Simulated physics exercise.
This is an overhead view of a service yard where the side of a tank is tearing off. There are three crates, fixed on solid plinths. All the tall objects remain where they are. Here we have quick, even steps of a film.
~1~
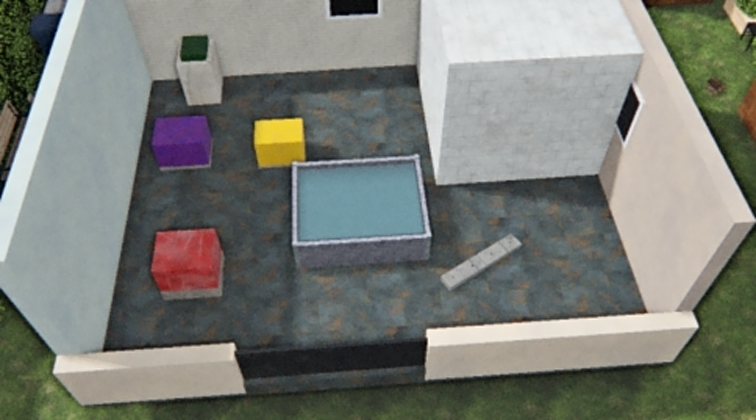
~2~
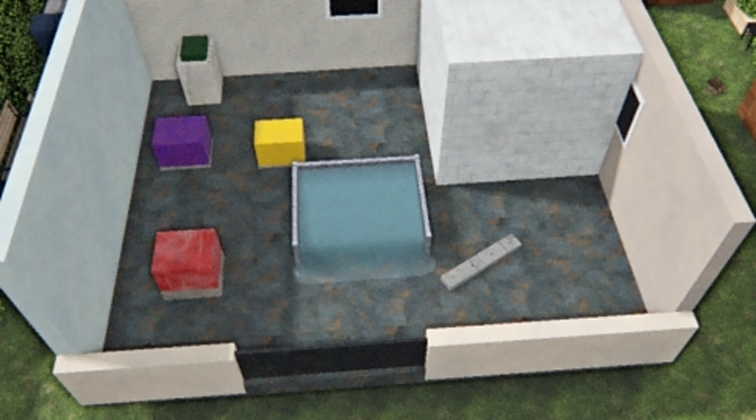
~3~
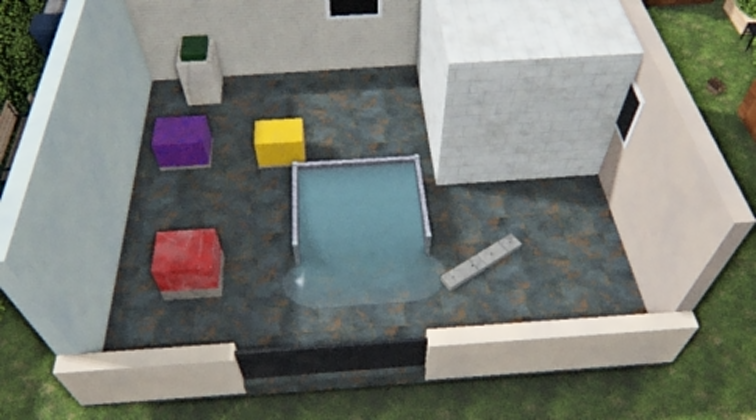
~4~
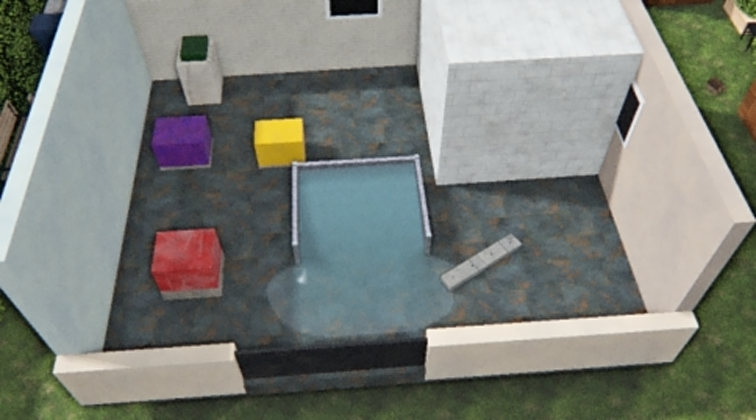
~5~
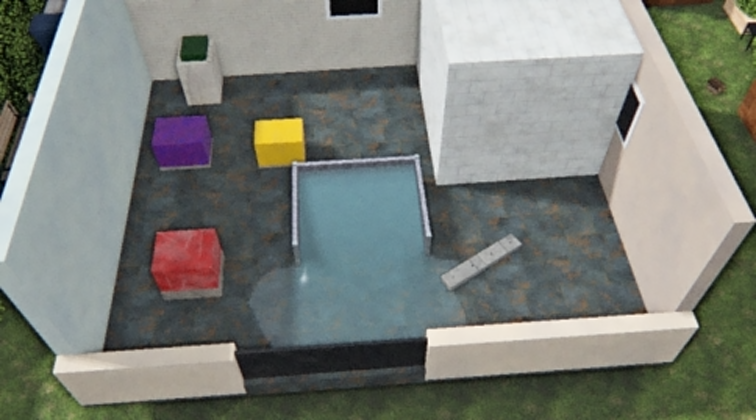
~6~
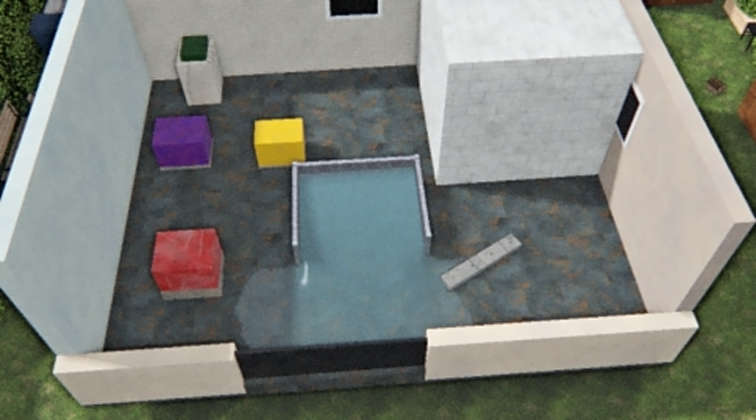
Water poured out of the tank when its near side gave way, spreading across the dark floor toward the low front wall and widening on both sides, while the three coloured crates stayed still.
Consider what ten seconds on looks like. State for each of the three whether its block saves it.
The red crate ends up clear of the water, the purple crate ends up with water on it, the yellow crate ends up with water on it.
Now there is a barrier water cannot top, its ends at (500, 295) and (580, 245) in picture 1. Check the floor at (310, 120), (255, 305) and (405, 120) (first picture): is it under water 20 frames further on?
The first point comes out unwetted, the next inundated, the last unwetted.
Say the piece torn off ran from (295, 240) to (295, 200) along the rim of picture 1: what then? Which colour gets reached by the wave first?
It's the red-painted one.
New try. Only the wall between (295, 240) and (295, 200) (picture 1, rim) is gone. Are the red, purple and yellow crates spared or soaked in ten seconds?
Crate by crate: Red - hit; purple - hit; yellow - hit.
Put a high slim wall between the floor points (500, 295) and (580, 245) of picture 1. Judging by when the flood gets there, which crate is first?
Answer: The red crate.
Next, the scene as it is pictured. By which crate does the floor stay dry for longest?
My guess: The one in yellow.
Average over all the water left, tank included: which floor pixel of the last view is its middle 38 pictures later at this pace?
The spot I would choose is (342, 260).
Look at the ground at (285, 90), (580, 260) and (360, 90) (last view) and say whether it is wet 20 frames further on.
Status per point, in sequence: Unwetted, then waterlogged, then unwetted.
A moment on, water covers 20 % of the floor; the red crate water round its plinth, the purple crate not reached, the yellow crate not reached.
Next, water covers 30 % of the floor; the red crate water round its plinth, the purple crate not reached, the yellow crate not reached.
Then, water covers 45 % of the floor; the red crate water round its plinth, the purple crate not reached, the yellow crate not reached.
Later, water covers 70 % of the floor; the red crate water round its plinth, the purple crate water round its plinth, the yellow crate water round its plinth.
In the end, water covers 90 % of the floor; the red crate stayed above the water, the purple crate was topped, the yellow crate was topped.
